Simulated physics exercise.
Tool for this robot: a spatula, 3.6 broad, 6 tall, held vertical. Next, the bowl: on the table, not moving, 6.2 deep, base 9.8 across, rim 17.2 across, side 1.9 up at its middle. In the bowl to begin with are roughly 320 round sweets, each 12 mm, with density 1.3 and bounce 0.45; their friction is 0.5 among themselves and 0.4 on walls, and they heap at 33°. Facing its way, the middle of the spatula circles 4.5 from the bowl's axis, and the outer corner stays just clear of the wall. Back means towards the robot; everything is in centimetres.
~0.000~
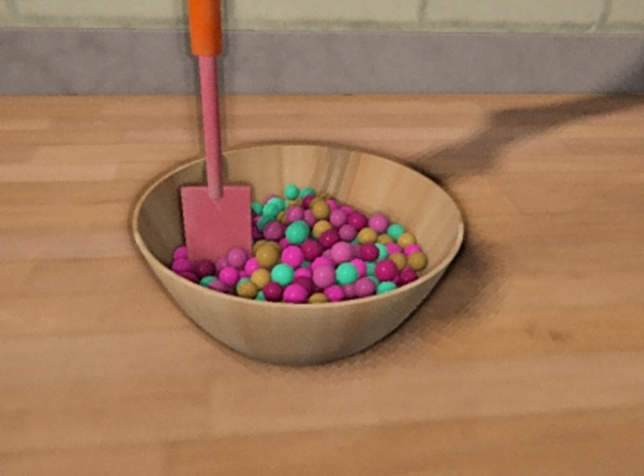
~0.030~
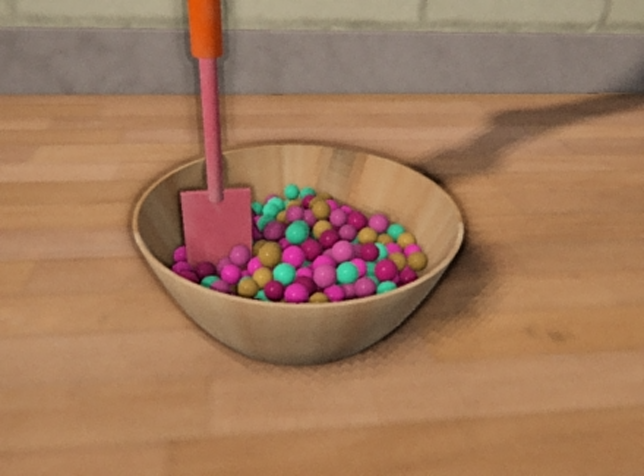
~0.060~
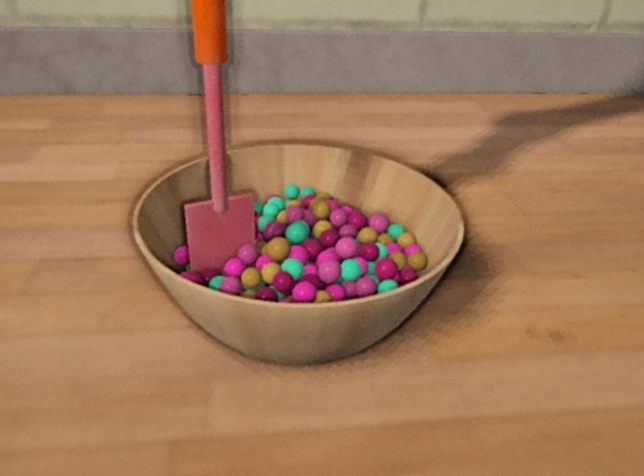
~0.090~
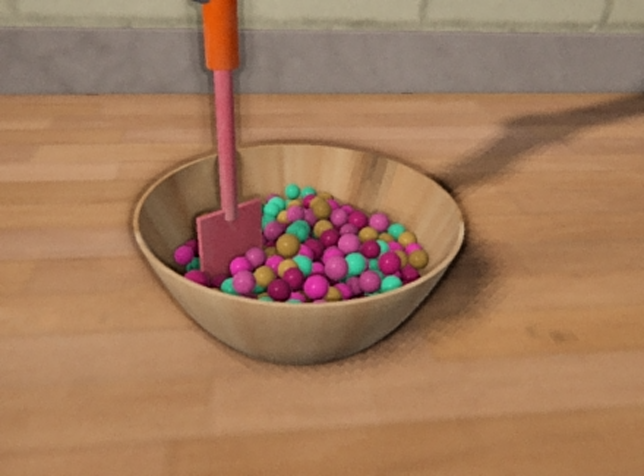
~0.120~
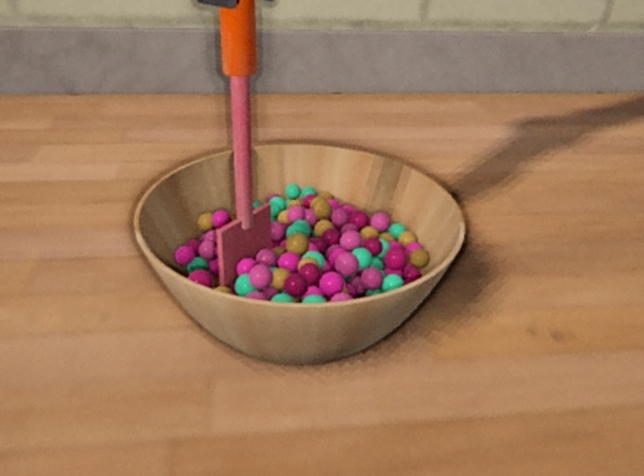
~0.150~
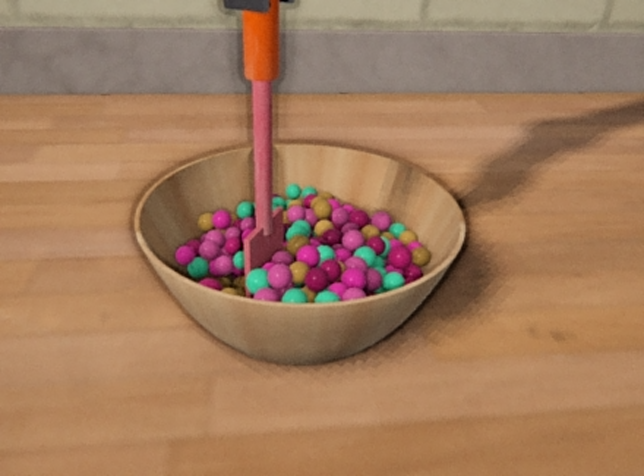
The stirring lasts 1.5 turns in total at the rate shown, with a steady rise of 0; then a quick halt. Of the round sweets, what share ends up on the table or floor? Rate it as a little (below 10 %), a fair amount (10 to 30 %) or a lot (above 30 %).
A fair amount.
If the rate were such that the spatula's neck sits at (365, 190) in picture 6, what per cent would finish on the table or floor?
It works out to roughly 50 percent.
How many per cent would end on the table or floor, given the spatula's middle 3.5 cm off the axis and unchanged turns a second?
In that case some 10 %.
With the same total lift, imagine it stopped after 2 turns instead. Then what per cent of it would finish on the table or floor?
I'd expect around 30 per cent.
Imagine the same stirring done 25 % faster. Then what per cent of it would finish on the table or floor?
Estimated share: Near 30 %.
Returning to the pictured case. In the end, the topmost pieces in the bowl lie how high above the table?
Top height: Around 6.5 cm.
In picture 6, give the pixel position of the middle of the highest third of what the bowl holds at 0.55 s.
Roughly at (274, 175).
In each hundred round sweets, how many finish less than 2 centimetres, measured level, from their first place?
Around 5 in a hundred, roughly.
After 0.55 s, 249° round, highest piece 8 above the table; 299 in the bowl, 16 on the table or floor, 7 in flight or on the tool.
After 0.95 s, 77° round, highest piece 8 above the table; 266 in the bowl, 46 on the table or floor, 10 in flight or on the tool.
After 1.35 s, 180° round, highest piece 7 above the table; 249 in the bowl, 73 on the table or floor.
After 2.05 s, 180° round, highest piece 7 above the table; 248 in the bowl, 74 on the table or floor.
In the end, 248 in the bowl, 74 on the table or floor. That is 23 % on the table or floor.
